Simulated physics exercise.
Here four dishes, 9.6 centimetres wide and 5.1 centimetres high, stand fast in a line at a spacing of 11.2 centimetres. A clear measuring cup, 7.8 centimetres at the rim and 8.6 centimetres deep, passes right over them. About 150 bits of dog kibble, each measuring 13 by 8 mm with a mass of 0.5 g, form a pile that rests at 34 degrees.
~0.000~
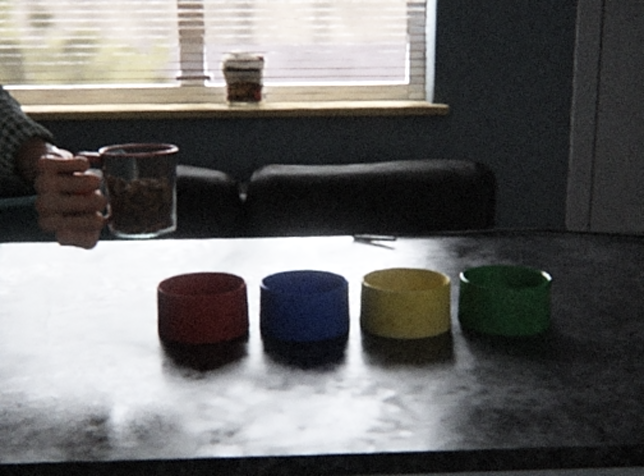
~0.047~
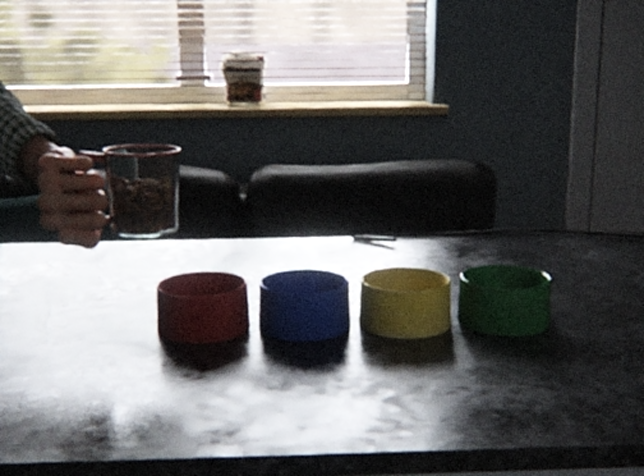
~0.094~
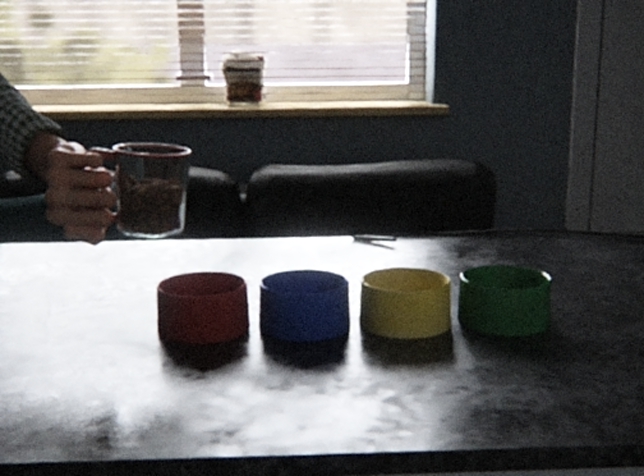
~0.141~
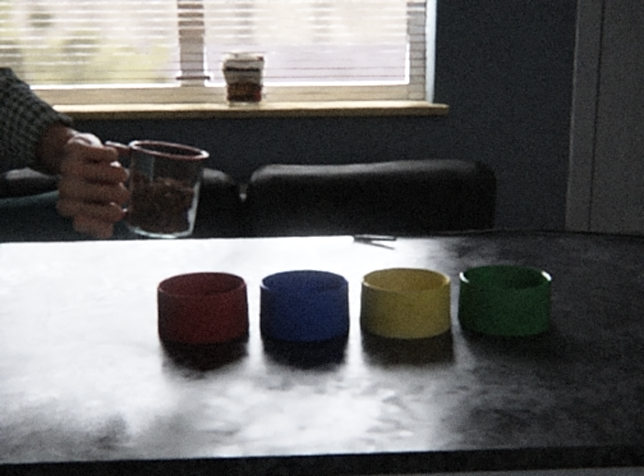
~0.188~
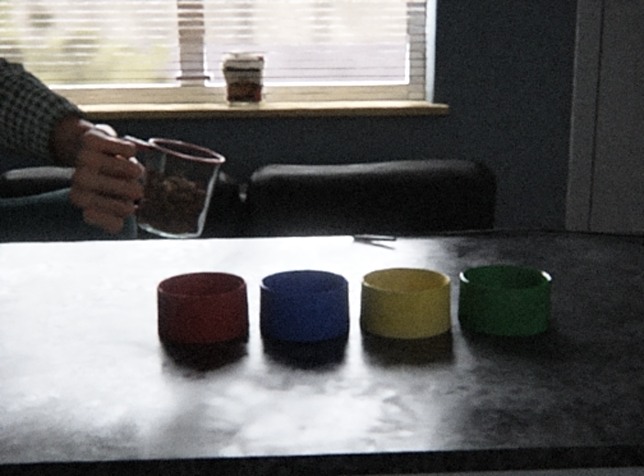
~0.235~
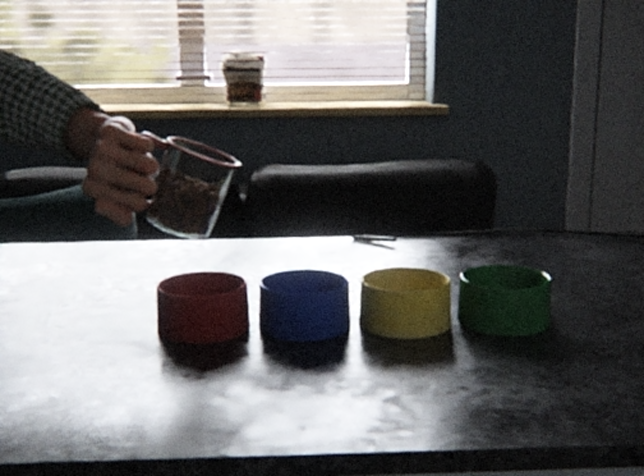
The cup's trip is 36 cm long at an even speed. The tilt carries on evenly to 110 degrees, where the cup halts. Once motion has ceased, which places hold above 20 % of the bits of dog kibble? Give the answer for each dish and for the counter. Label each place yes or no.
Red: No. Blue: No. Green: Yes. Yellow: No. Counter: No.
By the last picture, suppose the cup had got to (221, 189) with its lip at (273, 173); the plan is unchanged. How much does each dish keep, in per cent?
Red: 0 / blue: 0 / green: 60 / yellow: 0.
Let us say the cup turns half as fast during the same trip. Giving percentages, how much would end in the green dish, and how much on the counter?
Green 100, counter 0.
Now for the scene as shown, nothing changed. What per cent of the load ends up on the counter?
Some 10 in a hundred.
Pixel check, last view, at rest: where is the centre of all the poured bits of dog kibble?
At about (511, 305).
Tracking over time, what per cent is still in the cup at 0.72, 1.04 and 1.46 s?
In order, near 100 %, 85 % and 15 %.
Then, at 0.72 s, tilt 82 degrees; cup holds 100 %.
Then, at 1.04 s, tilt 110 degrees; cup holds 85 %, green 5 %, yellow 5 %.
After 1.46 s, tilt 110 degrees; cup holds 15 %, green 70 %.
In the end, at 2.4 s, red 0 %, blue 0 %, green 85 %, yellow 0 %, counter 10 %.
